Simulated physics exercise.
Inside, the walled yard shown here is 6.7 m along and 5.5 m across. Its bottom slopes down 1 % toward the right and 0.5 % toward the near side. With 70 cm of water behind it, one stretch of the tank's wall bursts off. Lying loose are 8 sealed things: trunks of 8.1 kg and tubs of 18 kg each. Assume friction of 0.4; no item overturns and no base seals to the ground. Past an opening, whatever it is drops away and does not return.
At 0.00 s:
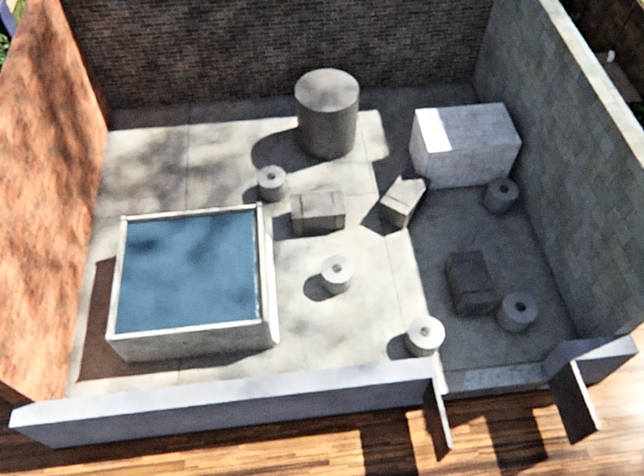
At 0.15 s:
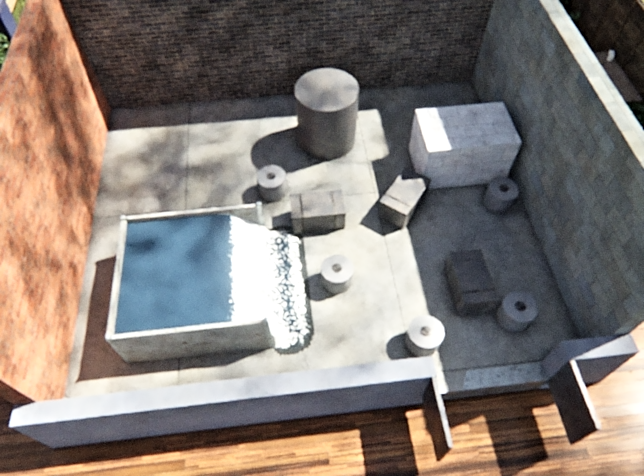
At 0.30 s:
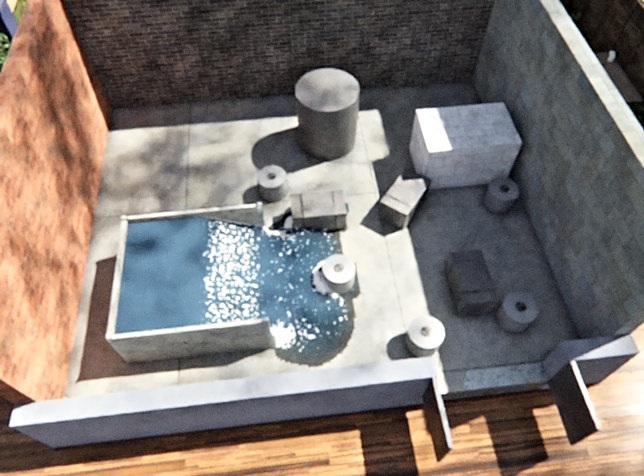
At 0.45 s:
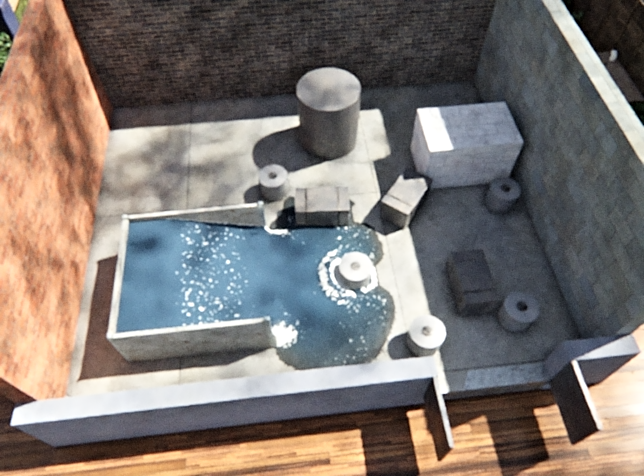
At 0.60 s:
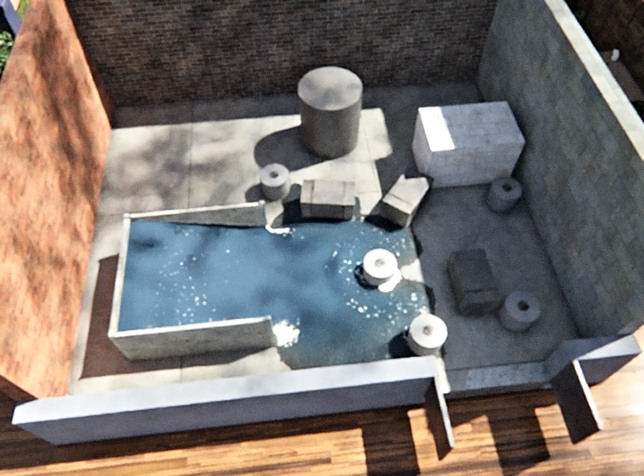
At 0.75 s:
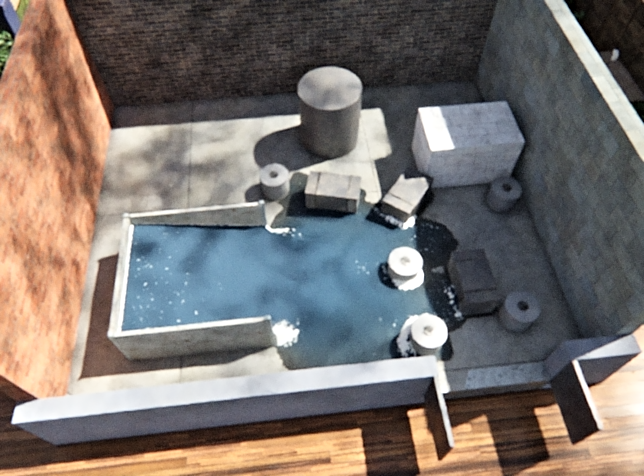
At the start, a tank of blue water stands at the left of a walled yard scattered with grey blocks and round tubs. The tank's right side bursts open and foaming water pours out, then spreads rightward across the floor, pushing one tub right and nudging a nearby block.
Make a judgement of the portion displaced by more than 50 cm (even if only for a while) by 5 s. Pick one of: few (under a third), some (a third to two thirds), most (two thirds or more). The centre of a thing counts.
Most.
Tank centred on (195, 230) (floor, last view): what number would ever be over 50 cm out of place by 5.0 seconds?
Count: 7.
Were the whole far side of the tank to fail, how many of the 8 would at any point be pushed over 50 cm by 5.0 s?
In that case 3 of them.
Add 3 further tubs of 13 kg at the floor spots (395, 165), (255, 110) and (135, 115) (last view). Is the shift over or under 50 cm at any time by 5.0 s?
So it's gets above, then stays below, then stays below.
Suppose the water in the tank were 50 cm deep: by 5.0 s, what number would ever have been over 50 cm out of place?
Count: 7.
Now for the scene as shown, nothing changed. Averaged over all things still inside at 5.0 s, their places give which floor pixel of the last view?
Near (418, 214).
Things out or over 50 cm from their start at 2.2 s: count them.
I make it 5.
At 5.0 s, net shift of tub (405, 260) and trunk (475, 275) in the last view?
Taking them in turn, I get 200 cm for the first and 60 cm for the second.
After 1.1 s 2 of 8 are over 50 cm from their spots; 0 afloat.
After 2.2 s 5 of 8 are over 50 cm from their spots; 5 afloat.
After 3.5 s 5 of 8 are over 50 cm from their spots; 6 afloat.
After 5.0 s 5 of 8 are over 50 cm from their spots, and 7 have been at some point; 6 afloat.
